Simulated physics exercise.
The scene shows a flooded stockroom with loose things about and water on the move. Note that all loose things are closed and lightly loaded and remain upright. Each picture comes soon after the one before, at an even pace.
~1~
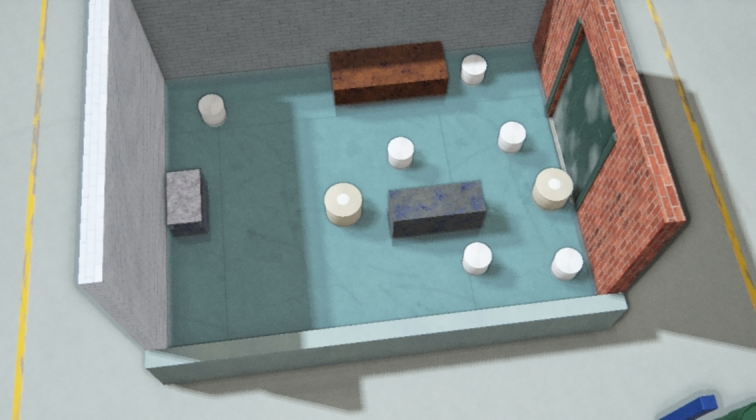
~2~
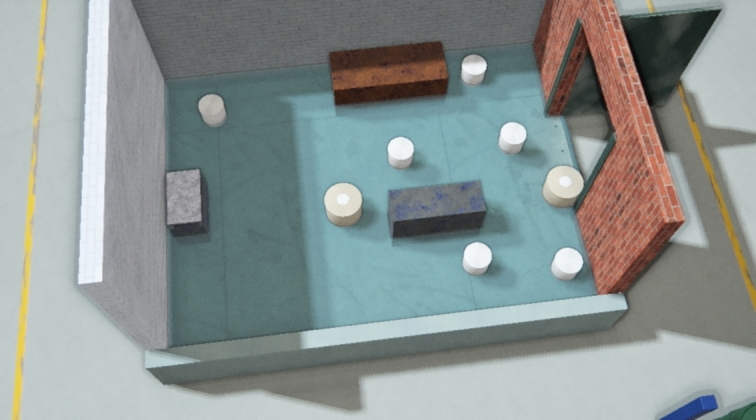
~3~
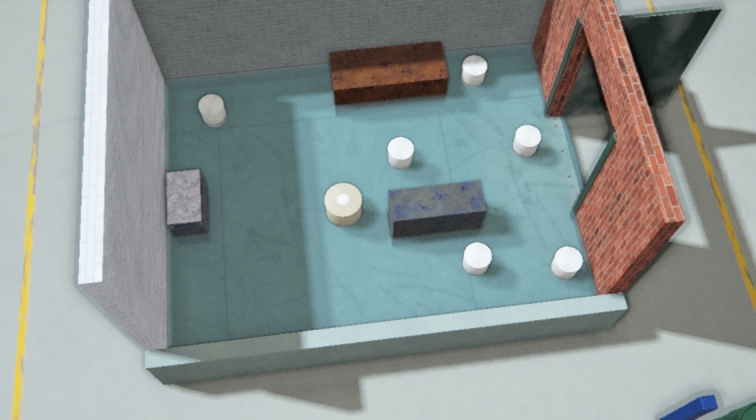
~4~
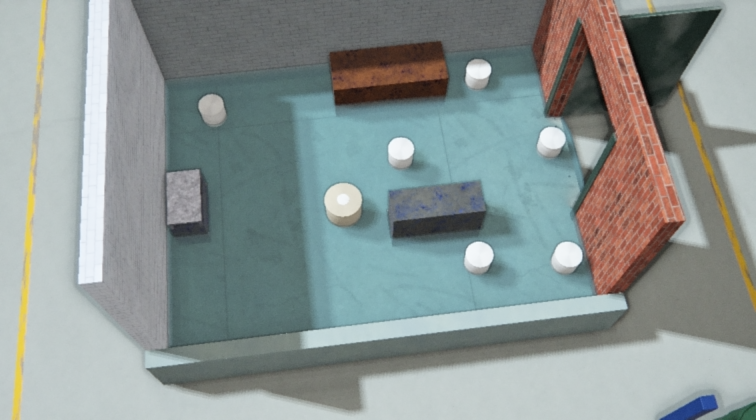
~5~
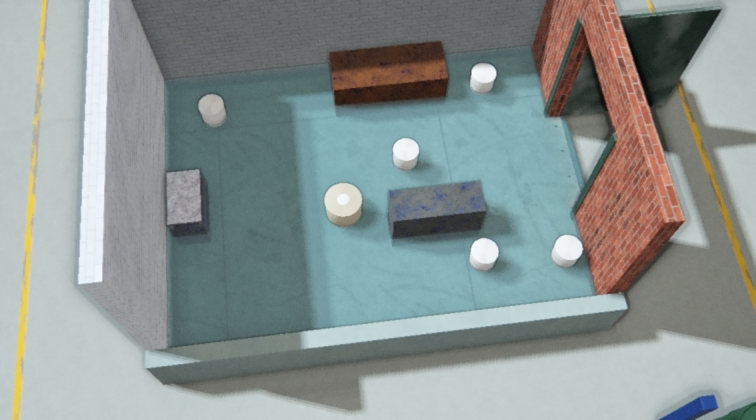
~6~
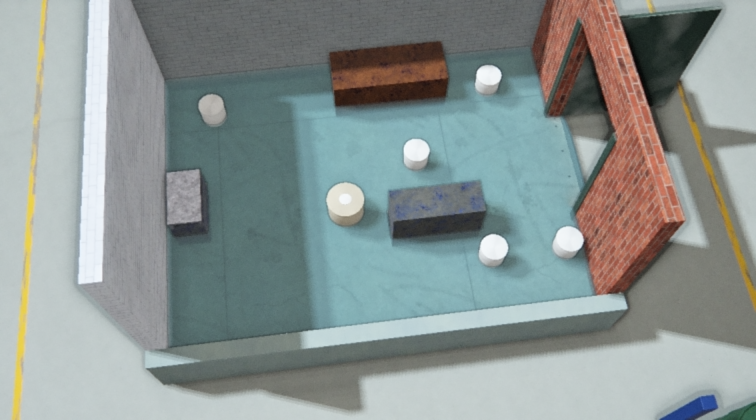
A walled room with a teal, water-covered floor, grey walls at left and back and a brick wall at right, is seen from high above by a still camera. A rusty brown block lies at the back, a dark blue-grey one near the centre and a small grey one at left, among white and cream cylinders. The dark door swings outward, two right-hand cylinders leave through the opening in turn, and others drift slightly rightward.
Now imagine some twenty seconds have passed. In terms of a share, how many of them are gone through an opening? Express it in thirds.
Top band.
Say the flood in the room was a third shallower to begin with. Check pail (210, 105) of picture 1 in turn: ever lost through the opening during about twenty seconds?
It does not get out.
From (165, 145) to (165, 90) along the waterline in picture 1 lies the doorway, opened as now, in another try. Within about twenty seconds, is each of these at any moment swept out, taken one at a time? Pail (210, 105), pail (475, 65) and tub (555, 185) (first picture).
Okay, one after another: Departs, then never departs, then never departs.
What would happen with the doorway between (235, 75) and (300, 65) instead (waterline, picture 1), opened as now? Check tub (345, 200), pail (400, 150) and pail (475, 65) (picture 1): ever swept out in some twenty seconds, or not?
The three read escape, escape and no escape, respectively.
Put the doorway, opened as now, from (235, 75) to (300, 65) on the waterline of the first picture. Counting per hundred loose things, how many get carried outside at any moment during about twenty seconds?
Estimated share: Around 40 %.
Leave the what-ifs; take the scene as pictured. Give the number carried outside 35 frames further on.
The number is 7.
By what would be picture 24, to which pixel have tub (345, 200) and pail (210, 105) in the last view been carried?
Roughly (545, 155) and roughly (239, 111).
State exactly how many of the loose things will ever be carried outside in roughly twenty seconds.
My tally gives 7.
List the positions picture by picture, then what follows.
A pail at (569, 261), afloat; a pail at (478, 255), afloat; 0 of 8 have shifted, in the first frame.
A pail at (569, 261) floats; a pail at (478, 255) floats; 1 of 8 have shifted, in the second frame.
A pail at (569, 259), afloat; a pail at (478, 255), afloat; 2 of 8 have shifted, in the third frame.
A pail at (569, 254), afloat, close to its start; a pail at (480, 254), afloat; 4 of 8 have shifted, in the fourth frame.
A pail at (569, 248) floats, close to its start; a pail at (485, 251) floats, close to its start; 6 of 8 have shifted, in the fifth frame.
A pail at (570, 239), afloat, a stride from its start; a pail at (494, 247) floats, close to its start; 6 of 8 have shifted, in the sixth frame.
A moment on, 3 of 8 are out; 5 afloat.
Next, 6 of 8 are out; 2 afloat.
Later, 7 of 8 are out; 1 afloat.
In the end, 7 of 8 are out; 1 afloat.
